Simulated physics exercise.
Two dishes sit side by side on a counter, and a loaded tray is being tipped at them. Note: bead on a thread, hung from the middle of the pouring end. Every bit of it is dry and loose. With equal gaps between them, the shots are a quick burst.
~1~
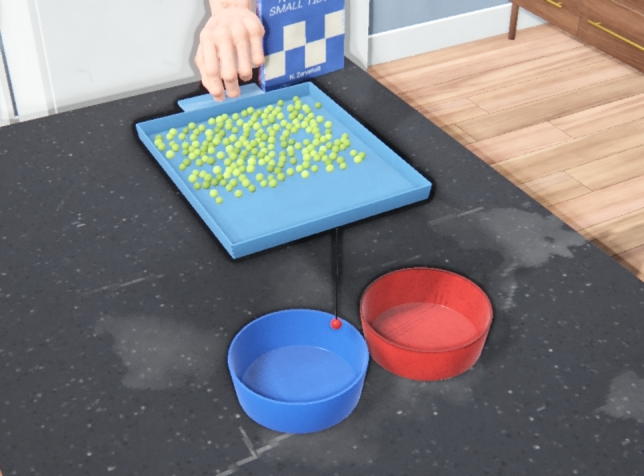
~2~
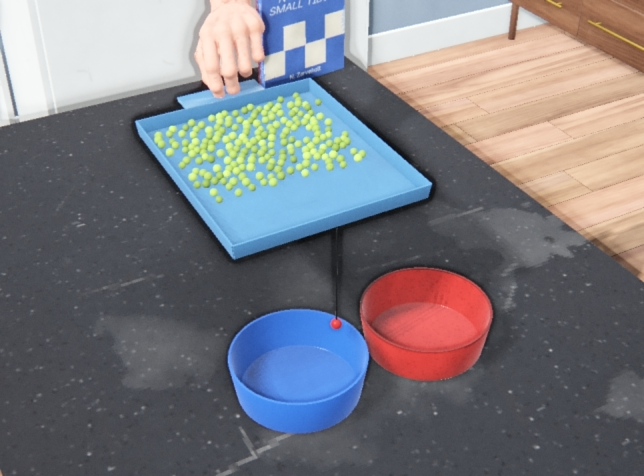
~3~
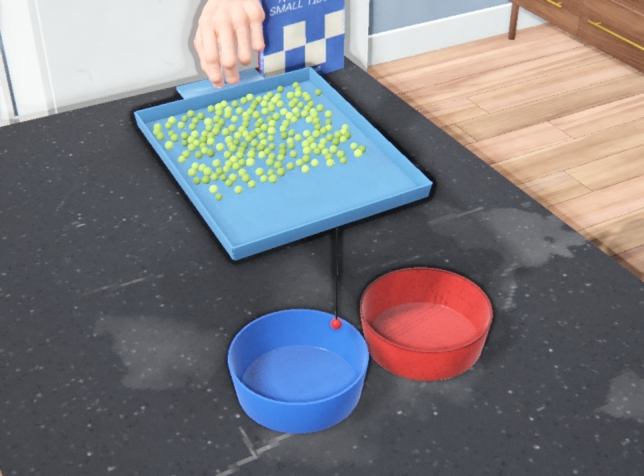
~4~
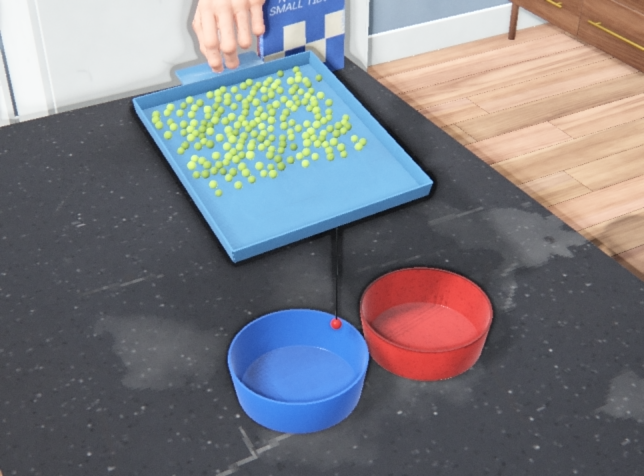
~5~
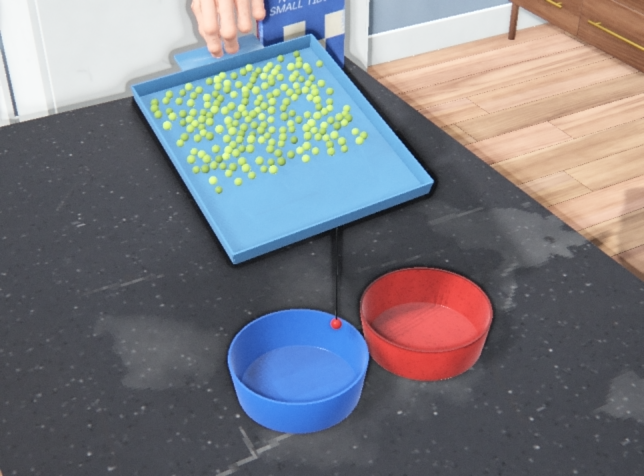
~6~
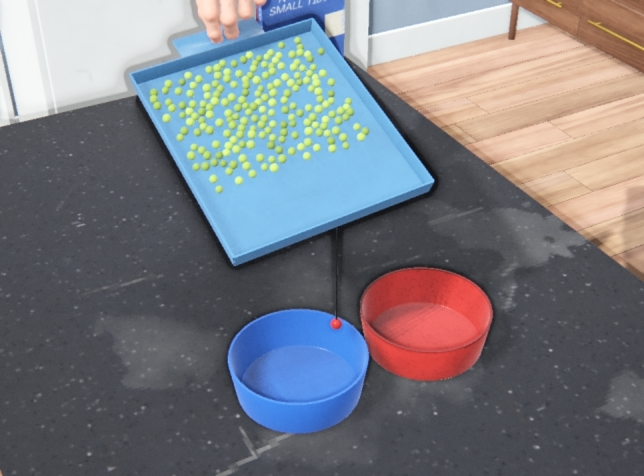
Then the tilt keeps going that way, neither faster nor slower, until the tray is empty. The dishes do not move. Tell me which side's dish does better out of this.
The larger heap is bound to sit in the left dish there.
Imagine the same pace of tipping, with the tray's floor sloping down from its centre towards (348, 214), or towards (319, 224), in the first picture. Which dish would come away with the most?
Results - the dish on the right side first, the dish on the left side second.
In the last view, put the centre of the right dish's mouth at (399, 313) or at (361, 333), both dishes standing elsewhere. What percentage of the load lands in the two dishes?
Roughly 80 per cent, and 80 per cent.
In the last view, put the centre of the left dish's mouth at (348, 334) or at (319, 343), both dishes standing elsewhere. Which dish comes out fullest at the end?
In order of the tries: The dish on the left side, then the dish on the left side.
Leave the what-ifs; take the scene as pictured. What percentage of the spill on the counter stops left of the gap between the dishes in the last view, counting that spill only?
Roughly 60 in a hundred.
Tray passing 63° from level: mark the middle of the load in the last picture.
Its middle sits at about pixel (284, 237).
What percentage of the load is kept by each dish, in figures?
The left dish ends with 80 per cent of the load and the right dish with 0 per cent.
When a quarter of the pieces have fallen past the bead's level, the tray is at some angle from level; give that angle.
About 75 degrees.
Soon after the last picture, tray tipped steeply; most on the tray; a stray few in the left dish; a stray few outside both; about a quarter in the air.
A little later, tray tipped past a quarter turn; about two thirds on the tray; about a quarter in the left dish; a small part outside both; a small part in the air.
Later still, tray tipped past a quarter turn; most in the left dish; about a quarter outside both.
At rest, tray tipped past a quarter turn; most in the left dish; none in the right dish; about a quarter outside both.
